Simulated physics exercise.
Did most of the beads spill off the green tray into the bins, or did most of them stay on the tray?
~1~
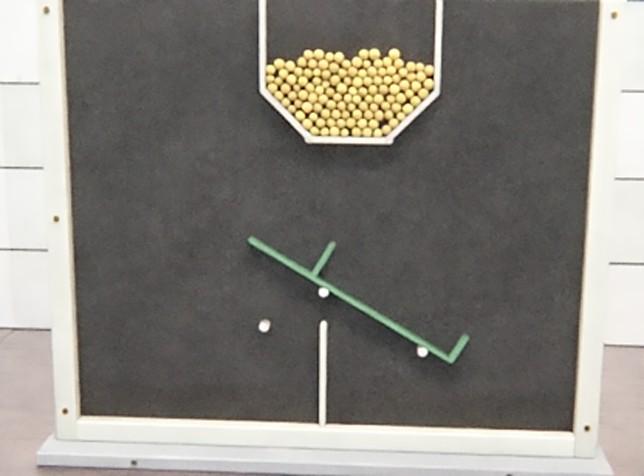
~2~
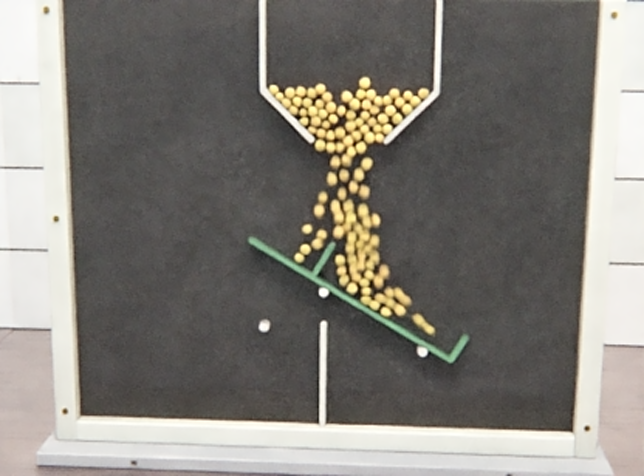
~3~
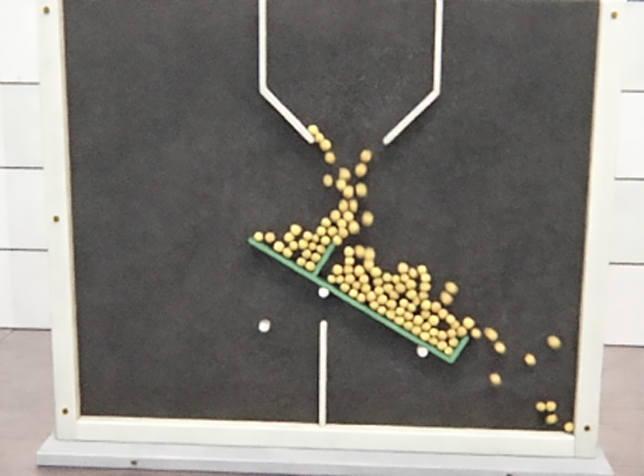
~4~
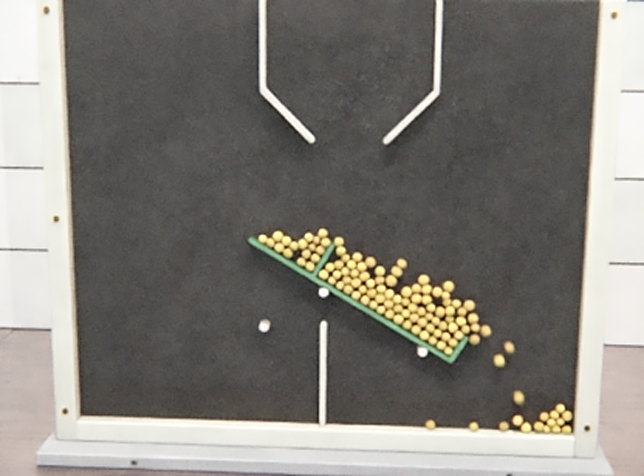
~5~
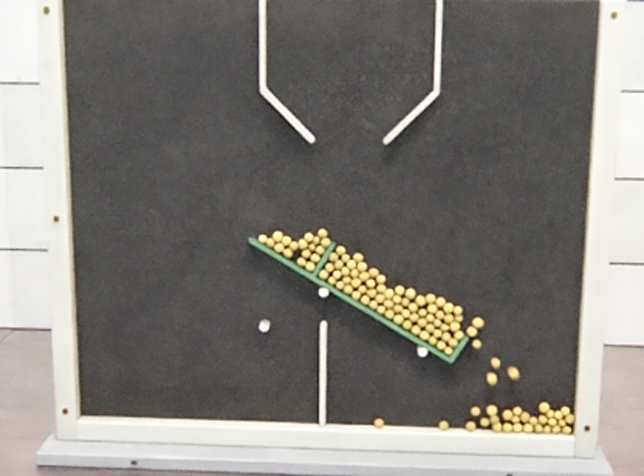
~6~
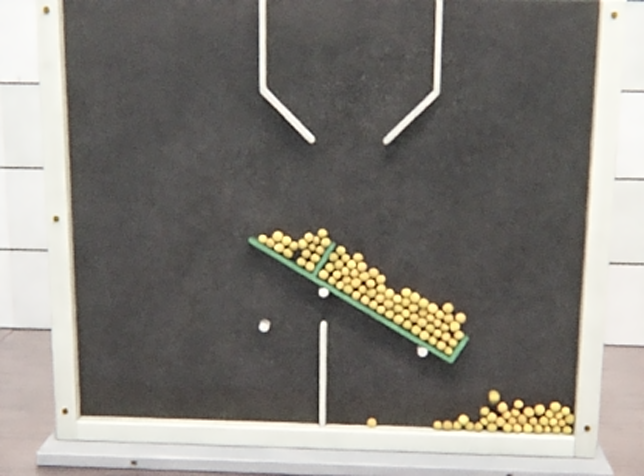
Most of the beads stayed on the green tray. A smaller part spilled into the right bin, and next to nothing went into the left one.
